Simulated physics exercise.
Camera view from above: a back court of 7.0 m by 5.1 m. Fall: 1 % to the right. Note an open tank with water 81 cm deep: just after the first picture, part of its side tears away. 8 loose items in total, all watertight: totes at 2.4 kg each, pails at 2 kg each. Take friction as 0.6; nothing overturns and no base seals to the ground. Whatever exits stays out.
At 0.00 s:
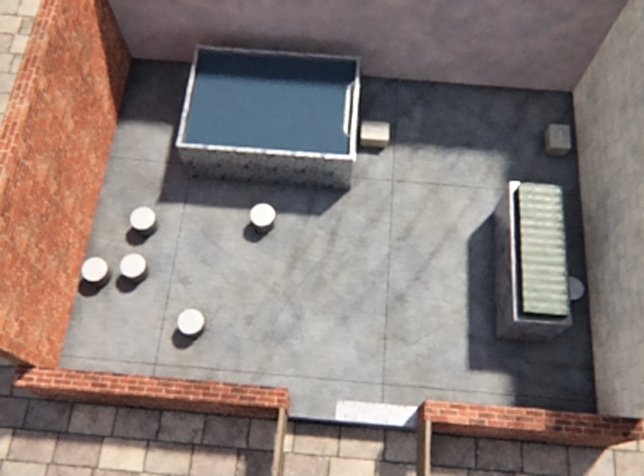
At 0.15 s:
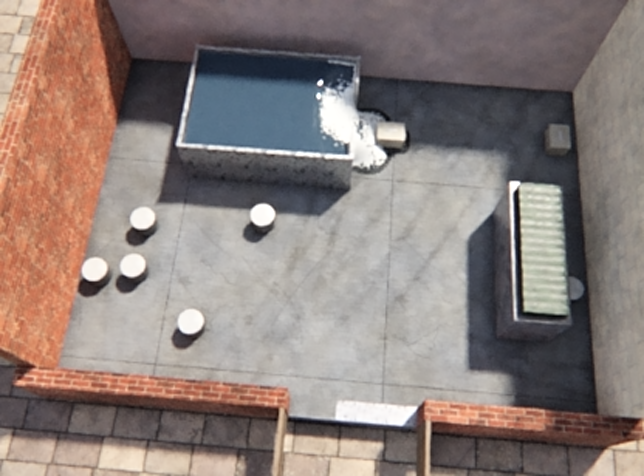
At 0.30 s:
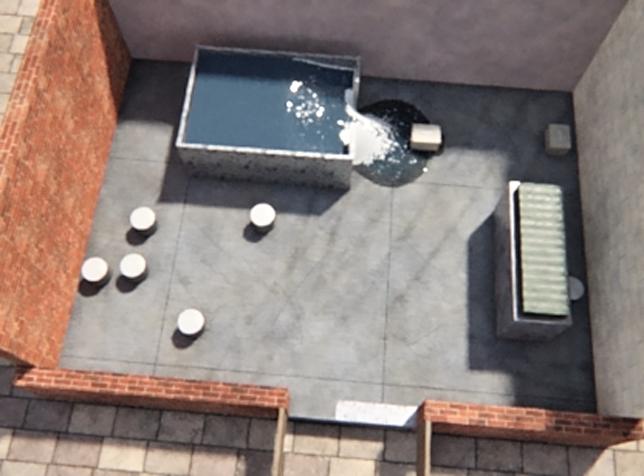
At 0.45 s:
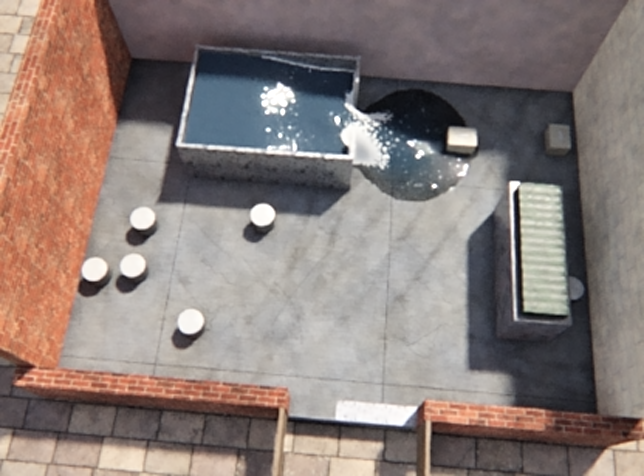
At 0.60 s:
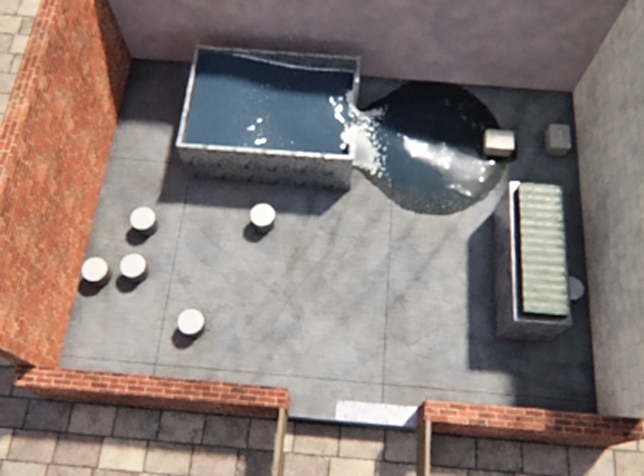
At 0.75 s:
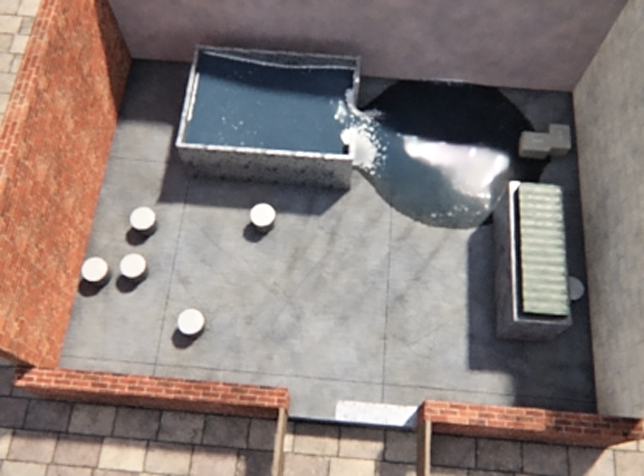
A large open tank of dark blue water stands at the back of a grey walled court, seen from above by a still camera. Five white pails sit at left and centre, with pale boxes towards the back and a ribbed green-topped block at right. Water bursts from the tank's right side, spreading in a dark, rounded pool, as the nearer box slides right until it is beside the other.
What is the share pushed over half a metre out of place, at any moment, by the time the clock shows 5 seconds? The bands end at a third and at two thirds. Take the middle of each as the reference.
The count shifted gets to a third without getting to two thirds.
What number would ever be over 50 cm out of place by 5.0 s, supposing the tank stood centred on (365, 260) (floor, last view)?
Result: 6.
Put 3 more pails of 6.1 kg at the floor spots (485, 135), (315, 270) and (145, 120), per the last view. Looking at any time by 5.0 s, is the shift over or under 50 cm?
Each in turn ends up beyond the limit, within the limit, within the limit.
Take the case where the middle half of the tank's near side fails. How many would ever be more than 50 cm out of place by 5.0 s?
Result: 6 of them.
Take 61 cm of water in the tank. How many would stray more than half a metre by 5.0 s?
Under that setup the answer is 3.
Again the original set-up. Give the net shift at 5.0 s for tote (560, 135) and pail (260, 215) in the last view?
In that order: 120 cm, 0 cm.
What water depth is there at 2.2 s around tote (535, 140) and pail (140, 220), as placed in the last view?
Depths: Near 37 cm, then near 0 cm.
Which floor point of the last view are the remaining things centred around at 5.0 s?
I'd say about (308, 284) in the last view.
After 1.1 s 1 of 8 are over 50 cm from their spots; 2 afloat.
After 2.2 s 2 of 8 are over 50 cm from their spots; 2 afloat.
After 3.5 s 2 of 8 are over 50 cm from their spots; 3 afloat.
After 5.0 s 3 of 8 are over 50 cm from their spots, and 3 have been at some point; 3 afloat.
